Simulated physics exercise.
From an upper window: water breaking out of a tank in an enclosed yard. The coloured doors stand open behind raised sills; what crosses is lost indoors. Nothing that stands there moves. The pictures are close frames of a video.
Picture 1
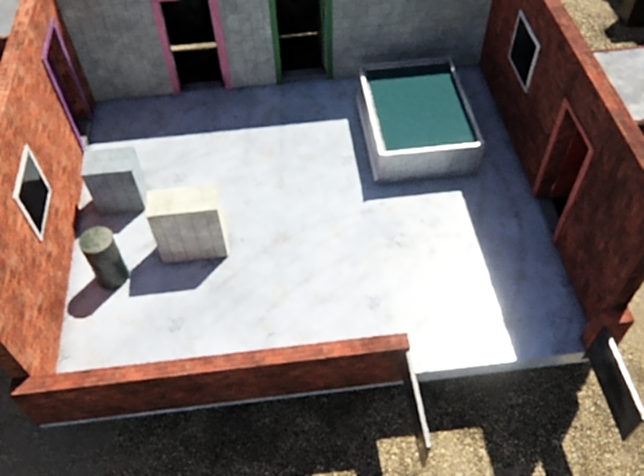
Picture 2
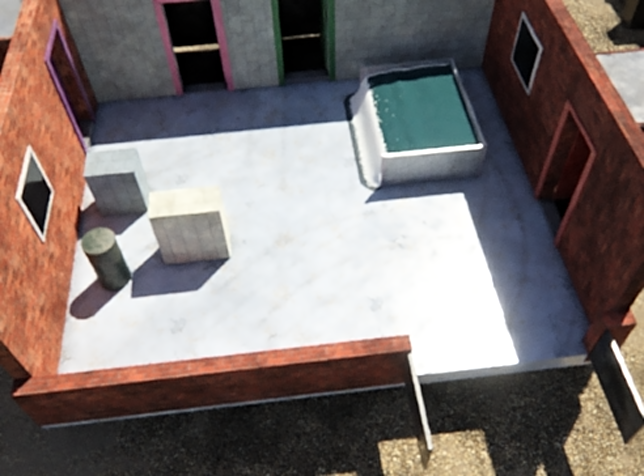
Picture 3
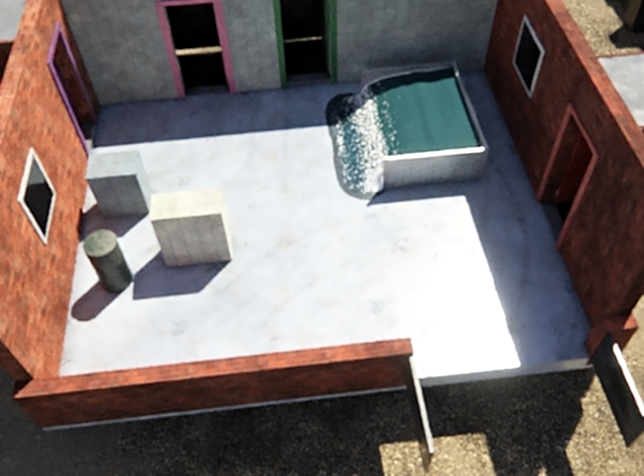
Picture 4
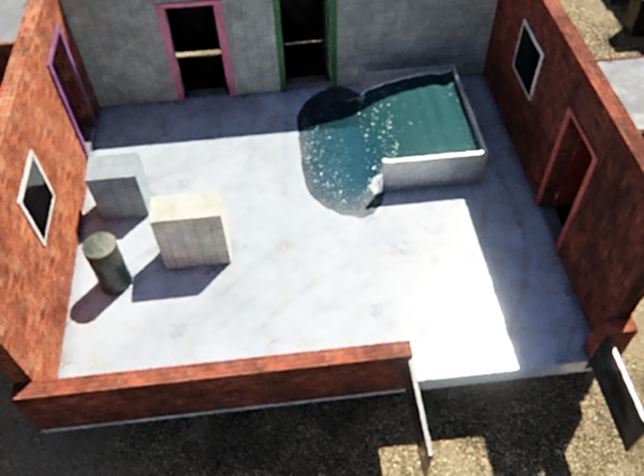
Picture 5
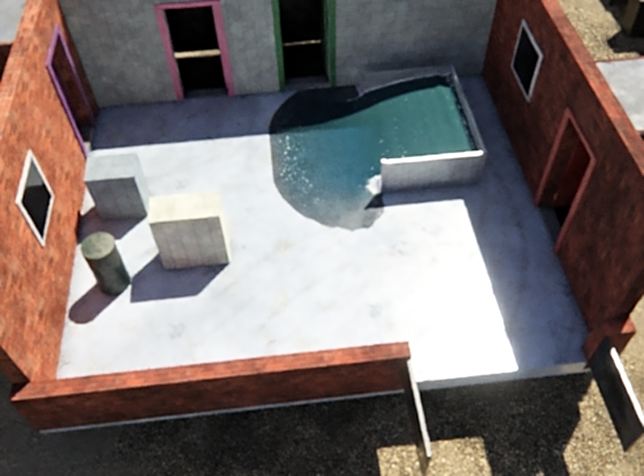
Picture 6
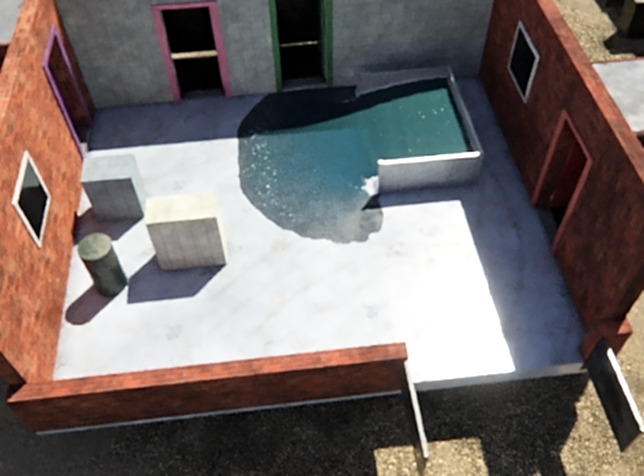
Water broke out through the left side of a low tank in a walled yard, first as a white, frothy spill, then spread left and forward across the pale floor in a widening dark pool.
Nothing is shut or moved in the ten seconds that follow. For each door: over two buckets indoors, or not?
The green door admits no more than that; the red door admits no more than that; the purple door lets in a lot; the pink door lets in a lot.
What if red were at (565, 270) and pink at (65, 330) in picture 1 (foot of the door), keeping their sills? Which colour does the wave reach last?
That is the red door.
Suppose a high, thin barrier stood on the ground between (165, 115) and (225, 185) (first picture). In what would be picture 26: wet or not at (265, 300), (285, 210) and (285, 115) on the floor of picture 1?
In that order: Under water, flooded, flooded.
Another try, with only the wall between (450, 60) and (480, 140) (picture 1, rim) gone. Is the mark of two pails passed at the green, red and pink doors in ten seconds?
In short: Green keeps below it, red is over, pink takes less.
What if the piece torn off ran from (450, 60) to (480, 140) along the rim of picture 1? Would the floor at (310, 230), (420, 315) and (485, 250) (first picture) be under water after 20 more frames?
One after the other: Dry, awash, flooded.
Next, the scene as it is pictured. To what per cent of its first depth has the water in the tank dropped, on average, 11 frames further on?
Near 26 in a hundred.
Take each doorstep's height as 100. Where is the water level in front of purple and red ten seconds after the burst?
In turn 30 and 120 per cent.
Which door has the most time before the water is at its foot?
That is the one in red.
A moment on, water covers 40 % of the floor; the green door wet at the sill, nothing in, the red door not reached, the purple door not reached, the pink door wet at the sill, nothing in.
Next, water covers 50 % of the floor; the green door under two buckets in, the red door not reached, the purple door under two buckets in, the pink door under two buckets in.
Then, water covers 60 % of the floor; the green door under two buckets in, the red door not reached, the purple door over two buckets in, the pink door over two buckets in.
Later, water covers 65 % of the floor; the green door under two buckets in, the red door not reached, the purple door far over two buckets in, the pink door over two buckets in.
In the end, water covers 90 % of the floor; the green door under two buckets in, the red door wet at the sill, nothing in, the purple door far over two buckets in, the pink door over two buckets in.
